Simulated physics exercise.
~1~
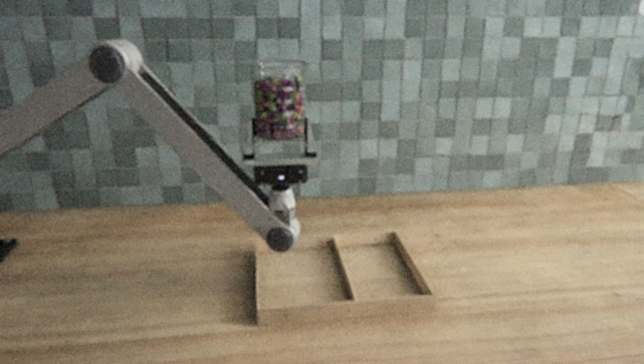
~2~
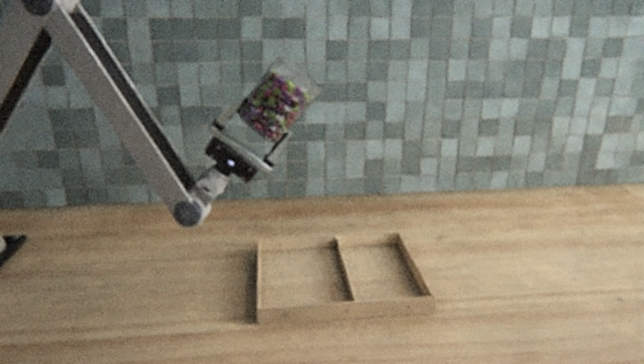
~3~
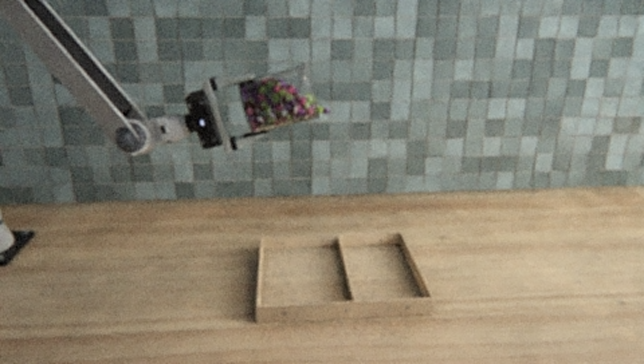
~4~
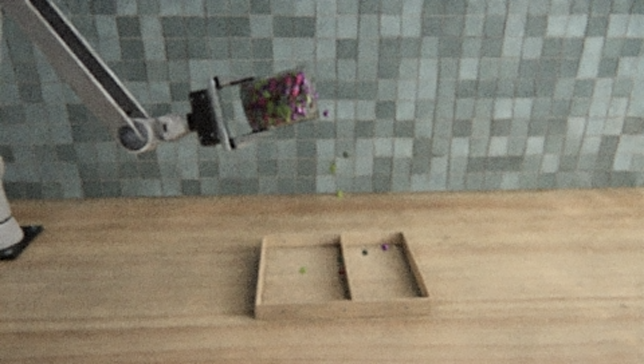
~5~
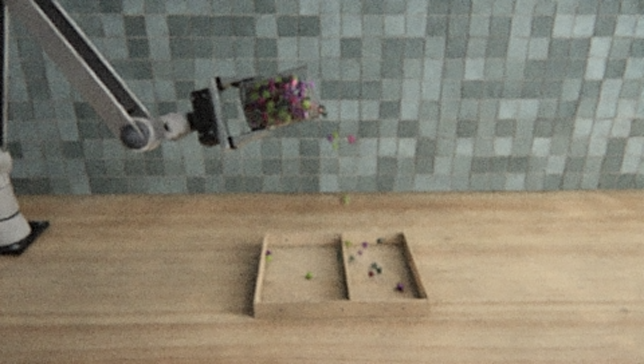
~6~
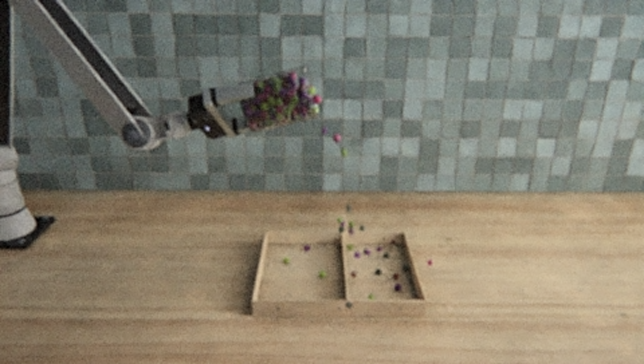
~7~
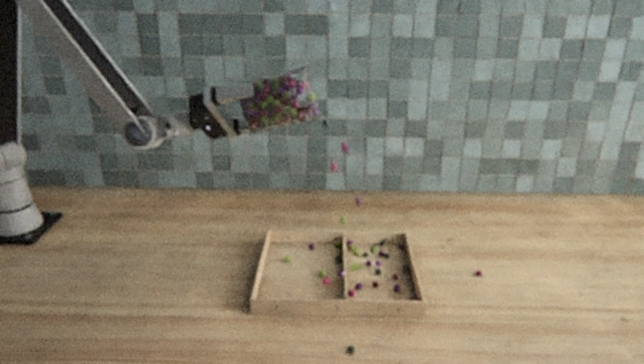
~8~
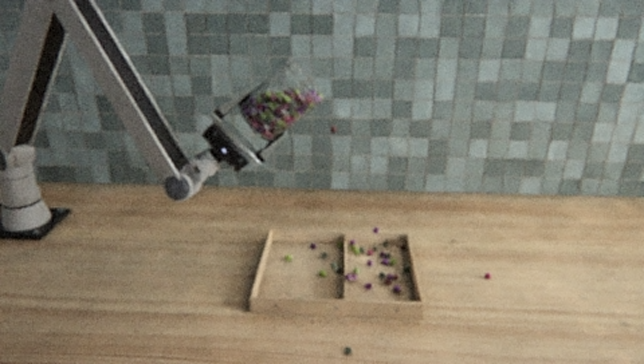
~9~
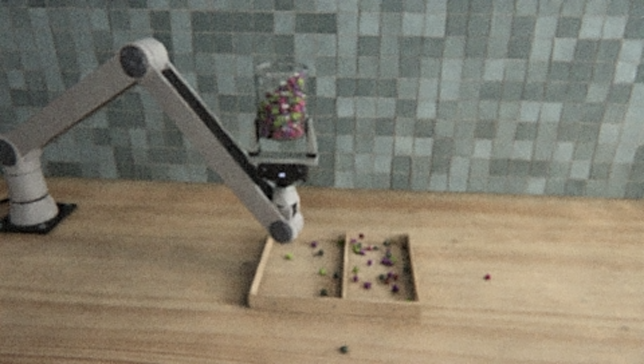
A robotic arm holding a clear tumbler of colourful round sweets swings it left and tips it onto its side, spilling some into a divided wooden tray and a few onto the table, then returns it upright, still holding most of the sweets.
